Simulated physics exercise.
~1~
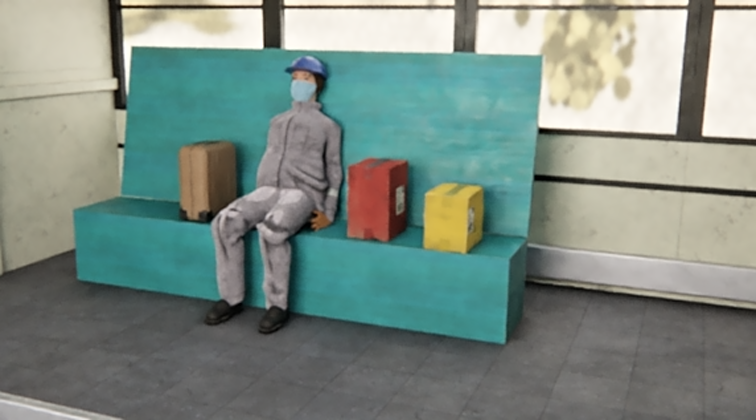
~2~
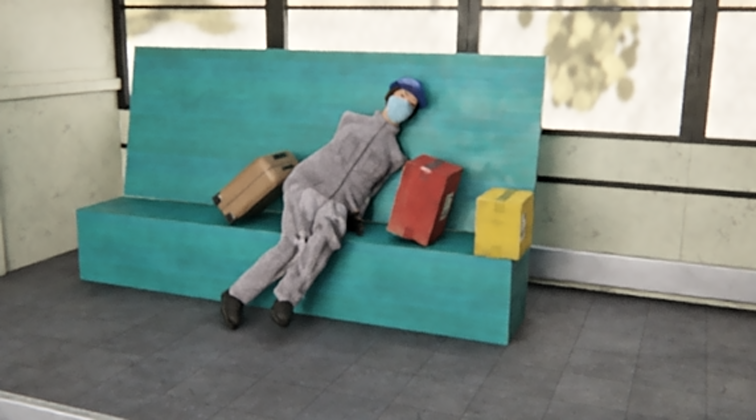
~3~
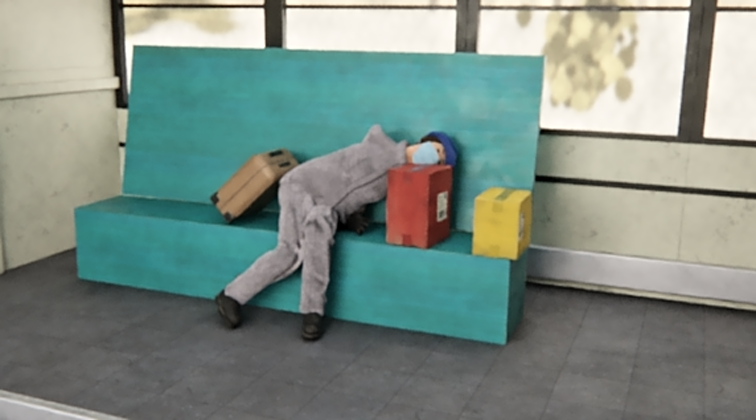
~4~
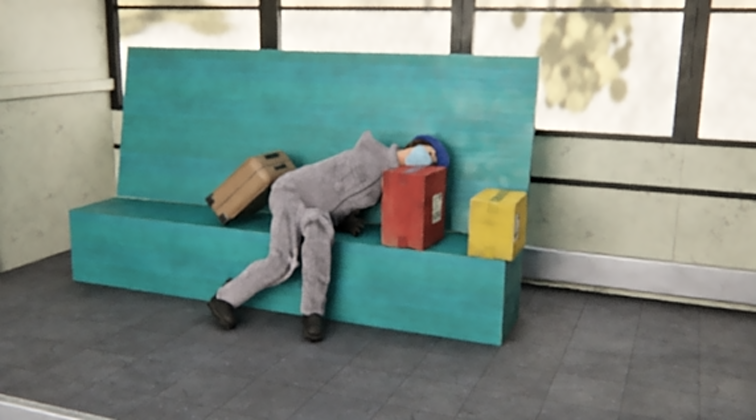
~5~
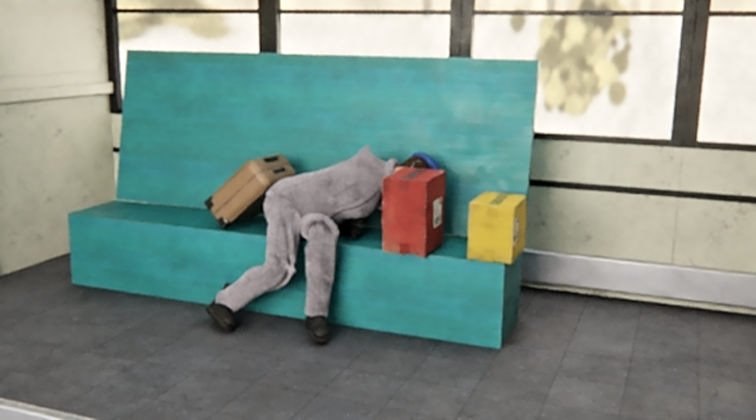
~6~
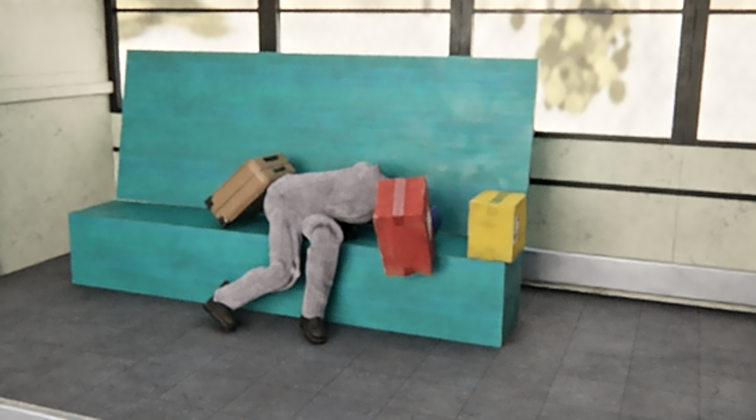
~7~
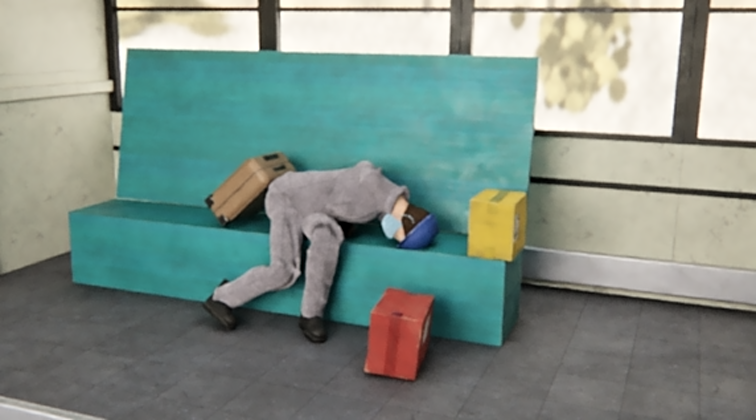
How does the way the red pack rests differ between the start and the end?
At the start the red pack stands upright on the bench beside the person. At the end it lies on its side on the floor.
